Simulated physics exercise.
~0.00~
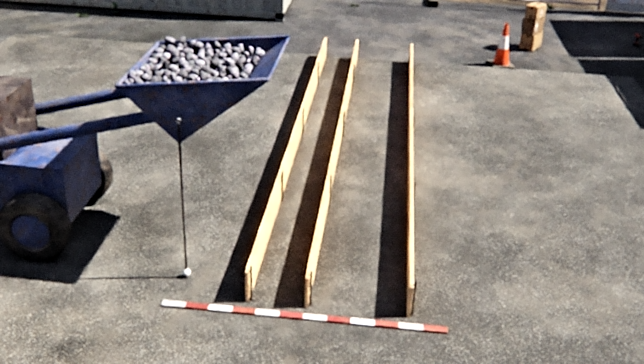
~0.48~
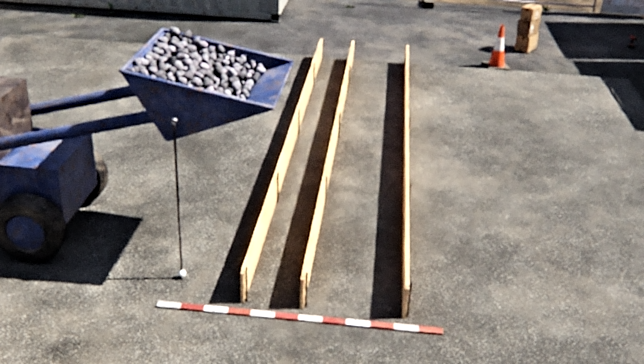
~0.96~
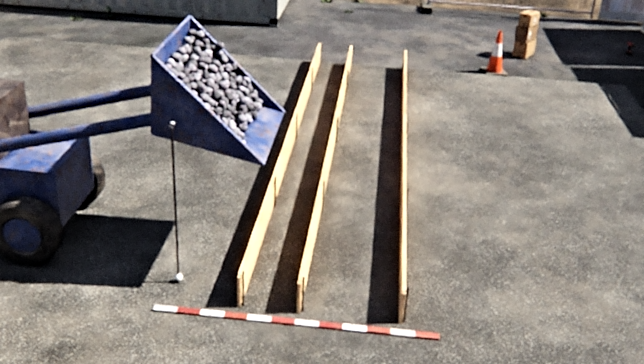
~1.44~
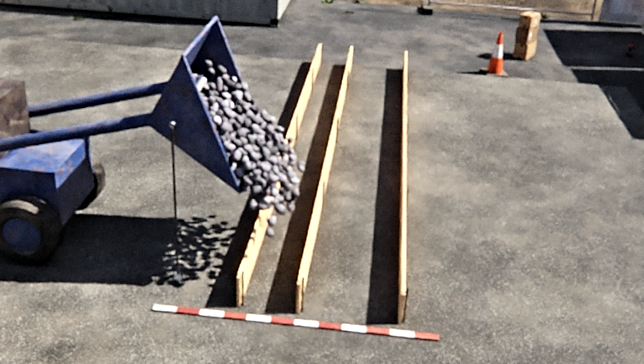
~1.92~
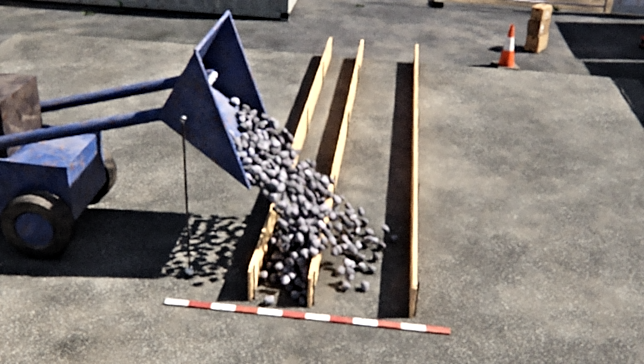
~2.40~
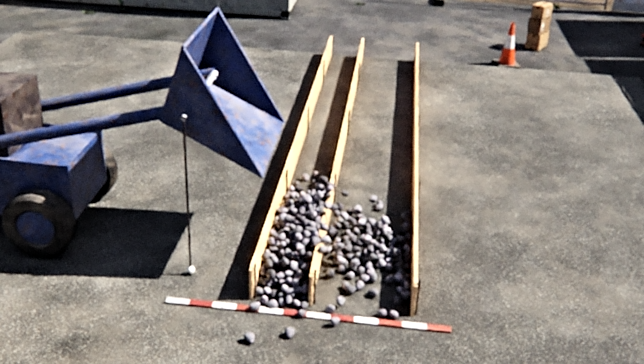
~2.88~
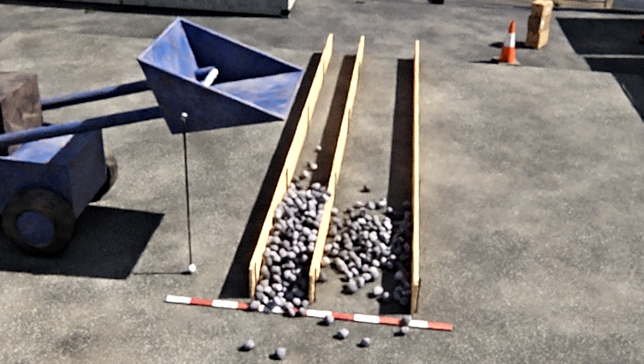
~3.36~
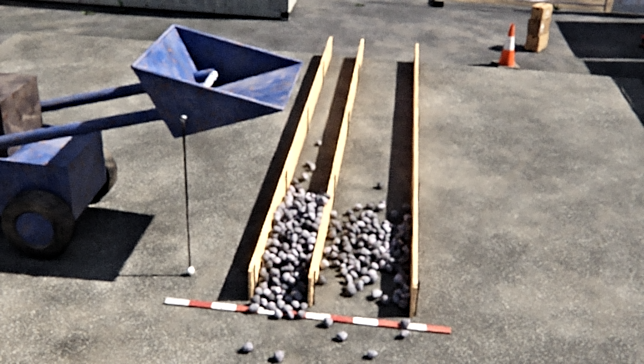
On an asphalt yard, a blue bucket tips grey stones between wooden planks, then levels back nearly empty.
